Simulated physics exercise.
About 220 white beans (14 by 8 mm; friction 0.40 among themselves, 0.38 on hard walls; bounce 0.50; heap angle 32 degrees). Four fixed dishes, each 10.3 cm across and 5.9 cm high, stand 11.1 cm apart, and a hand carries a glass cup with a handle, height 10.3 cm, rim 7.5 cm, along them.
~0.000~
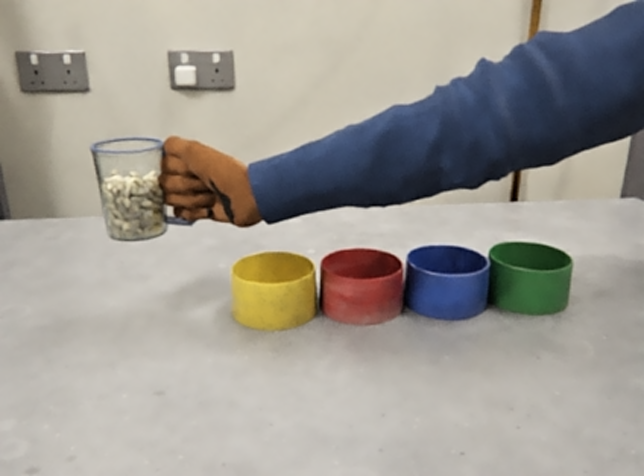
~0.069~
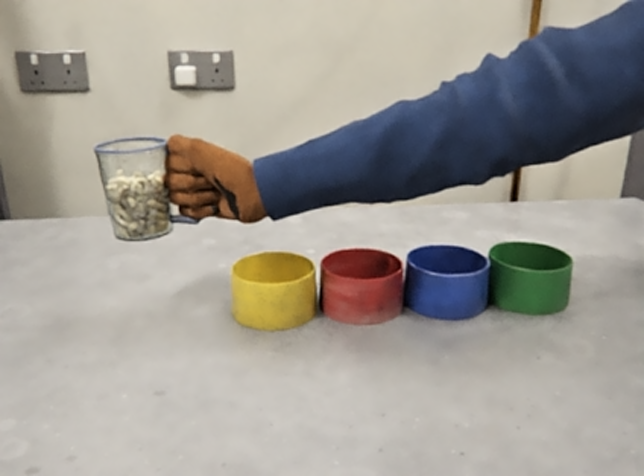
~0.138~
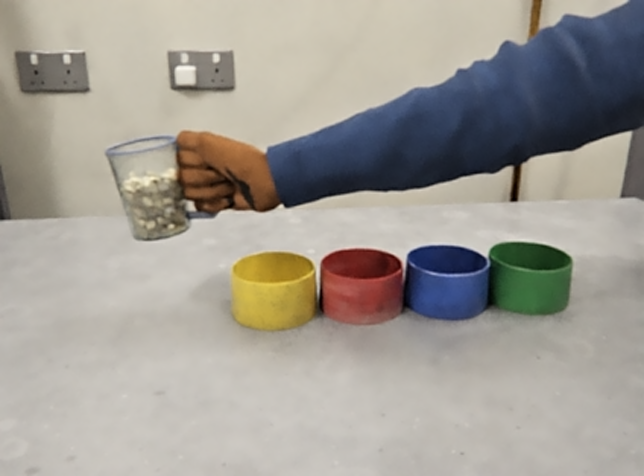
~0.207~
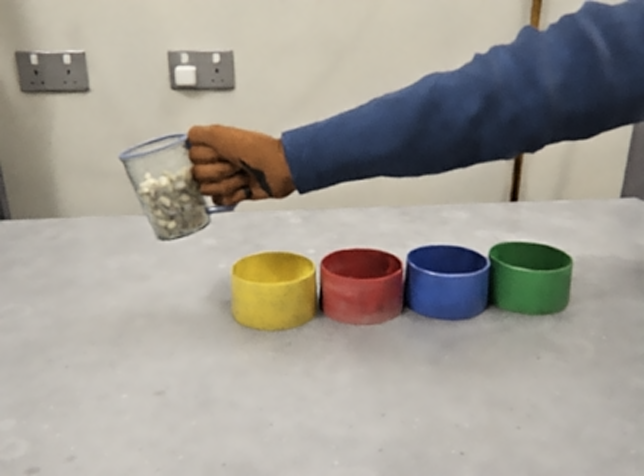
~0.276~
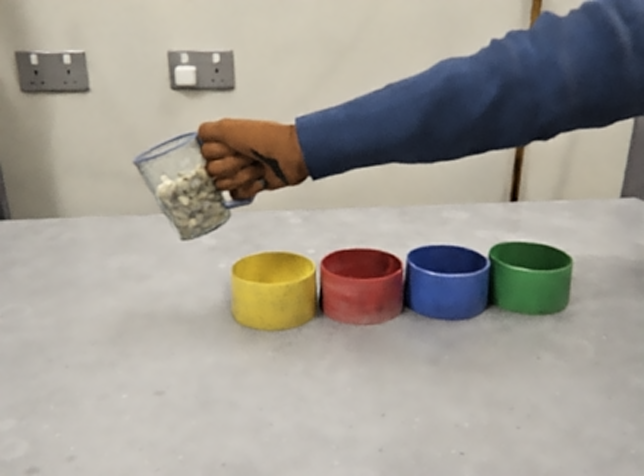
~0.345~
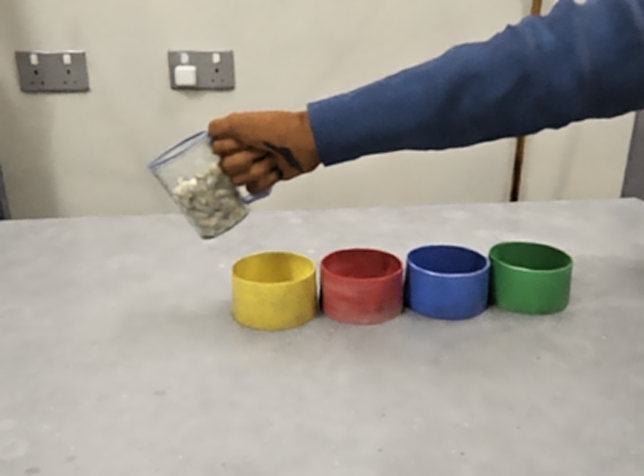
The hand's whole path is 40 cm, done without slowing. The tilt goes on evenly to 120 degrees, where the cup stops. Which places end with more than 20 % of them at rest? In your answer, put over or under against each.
Red dish - over; blue dish - over; green dish - under; yellow dish - under; counter - under.
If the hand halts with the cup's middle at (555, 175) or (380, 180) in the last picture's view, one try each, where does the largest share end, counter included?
Red; red.
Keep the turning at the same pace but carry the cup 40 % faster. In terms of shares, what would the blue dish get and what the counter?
Shares: Blue 70, counter 20.
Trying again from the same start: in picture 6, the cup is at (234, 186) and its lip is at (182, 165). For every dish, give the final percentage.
It'd finish with red at 10, blue at 70, green at 0 and yellow at 0.
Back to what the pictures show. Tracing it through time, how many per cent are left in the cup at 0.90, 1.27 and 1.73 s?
In turn: 100 %, 80 %, 0 %.
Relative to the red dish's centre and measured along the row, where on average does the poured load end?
About 5 cm, toward higher x.
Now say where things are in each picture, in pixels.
In the first picture, cup at (133, 189), tilt 0 degrees, lip at (93, 146), moved 0.0 cm; middle of the pieces at (134, 203); yellow dish at (274, 267); red dish at (362, 263); blue dish at (447, 259); green dish at (530, 256).
In the second picture, cup at (138, 189), tilt 2 degrees, lip at (97, 147), moved 0.5 cm; middle of the pieces at (140, 202).
In the third picture, cup at (152, 189), tilt 8 degrees, lip at (108, 150), moved 2.2 cm; middle of the pieces at (155, 202).
In the fourth picture, cup at (169, 188), tilt 14 degrees, lip at (121, 155), moved 4.1 cm; middle of the pieces at (174, 201).
In the fifth picture, cup at (186, 188), tilt 21 degrees, lip at (135, 160), moved 6.0 cm; middle of the pieces at (192, 200).
In the sixth picture, cup at (202, 187), tilt 28 degrees, lip at (150, 165), moved 7.9 cm; middle of the pieces at (210, 199); yellow dish at (274, 267); red dish at (362, 263); blue dish at (447, 259); green dish at (530, 256). Its pace works out near 100 degrees a second; the hand travels 28 cm a second.
After 0.90 s, tilt 82 degrees; cup holds 100 %.
Then, at 1.27 s, tilt 118 degrees; cup holds 80 %, red 15 %.
Then, at 1.73 s, tilt 120 degrees; cup holds 0 %, red 55 %, blue 35 %.
In the end, at 2.3 s, red 55 %, blue 35 %, green 0 %, yellow 0 %, counter 10 %.
